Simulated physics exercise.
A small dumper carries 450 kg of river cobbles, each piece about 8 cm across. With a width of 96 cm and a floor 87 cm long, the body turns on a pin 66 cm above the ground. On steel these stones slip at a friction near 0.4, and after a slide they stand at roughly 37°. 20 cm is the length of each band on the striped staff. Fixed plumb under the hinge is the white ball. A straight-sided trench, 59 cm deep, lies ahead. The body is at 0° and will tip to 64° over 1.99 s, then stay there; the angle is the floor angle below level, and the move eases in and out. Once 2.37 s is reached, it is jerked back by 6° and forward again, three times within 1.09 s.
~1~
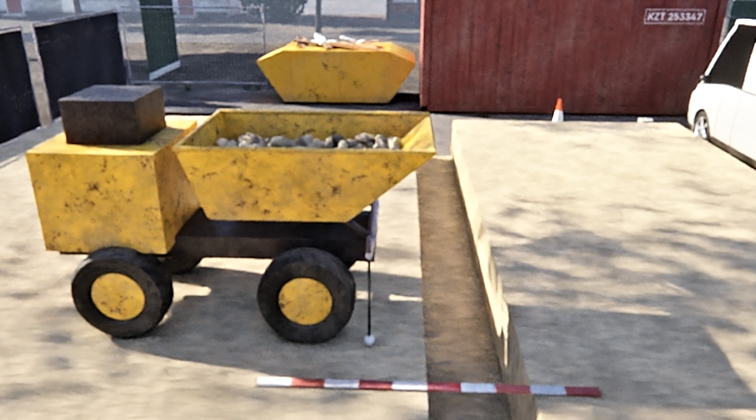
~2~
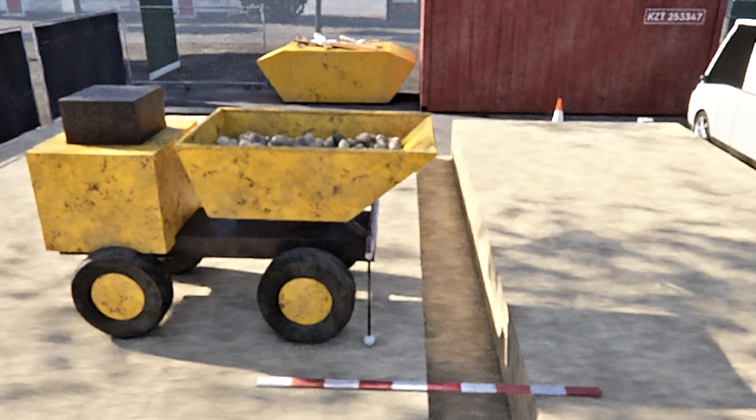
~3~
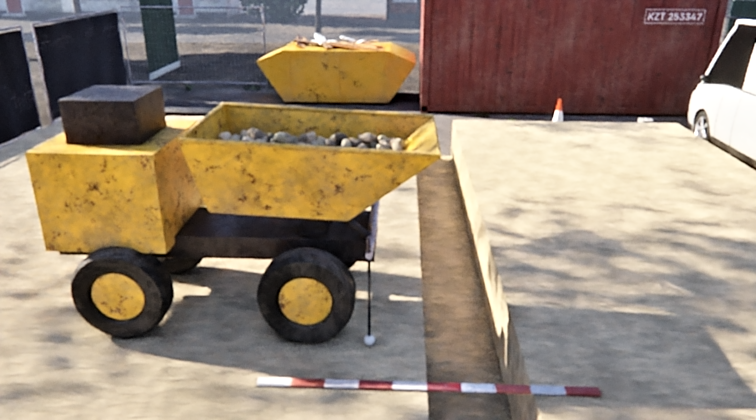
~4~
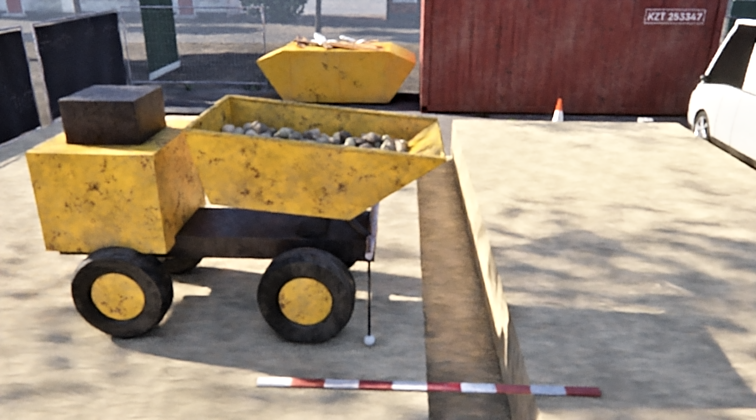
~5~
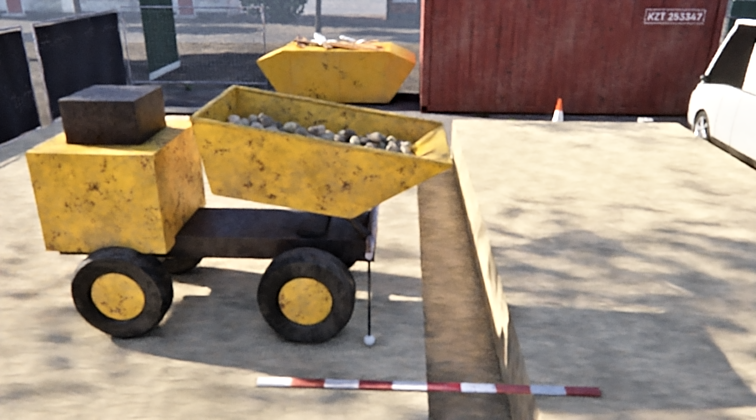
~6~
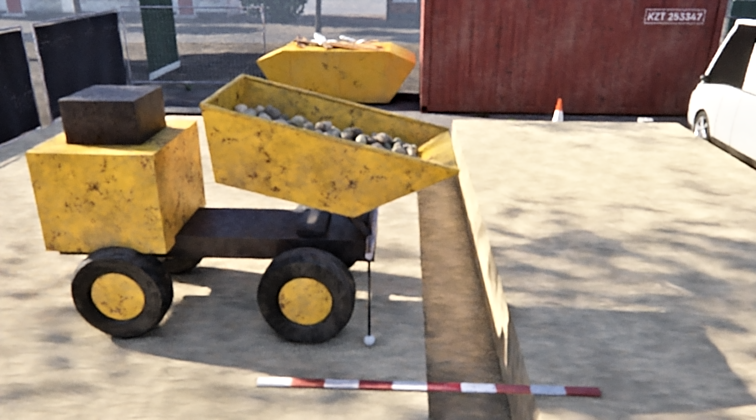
In a sunlit yard with a red container behind, a yellow dumper loaded with grey stones stands beside a straight trench; its body gradually tilts, the left end rising and the right-hand lip lowering slightly, while its wheels stay still.
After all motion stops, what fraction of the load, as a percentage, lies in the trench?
Roughly 20 per cent of the load is in the trench.
A little later the floor is at 54°; 100 % in the body; the foremost stones are at (466, 210).
Then the floor is at 64°; 68 % in the body, 9 % in the trench, 23 % past the trench; the foremost stones are at (561, 291).
Later still the floor is at 64°; 0 % in the body, 20 % in the trench, 80 % past the trench; the foremost stones are at (746, 295).
In the end the floor is at 64°; 0 % in the body, 21 % in the trench, 79 % past the trench; the foremost stones are at (746, 295).
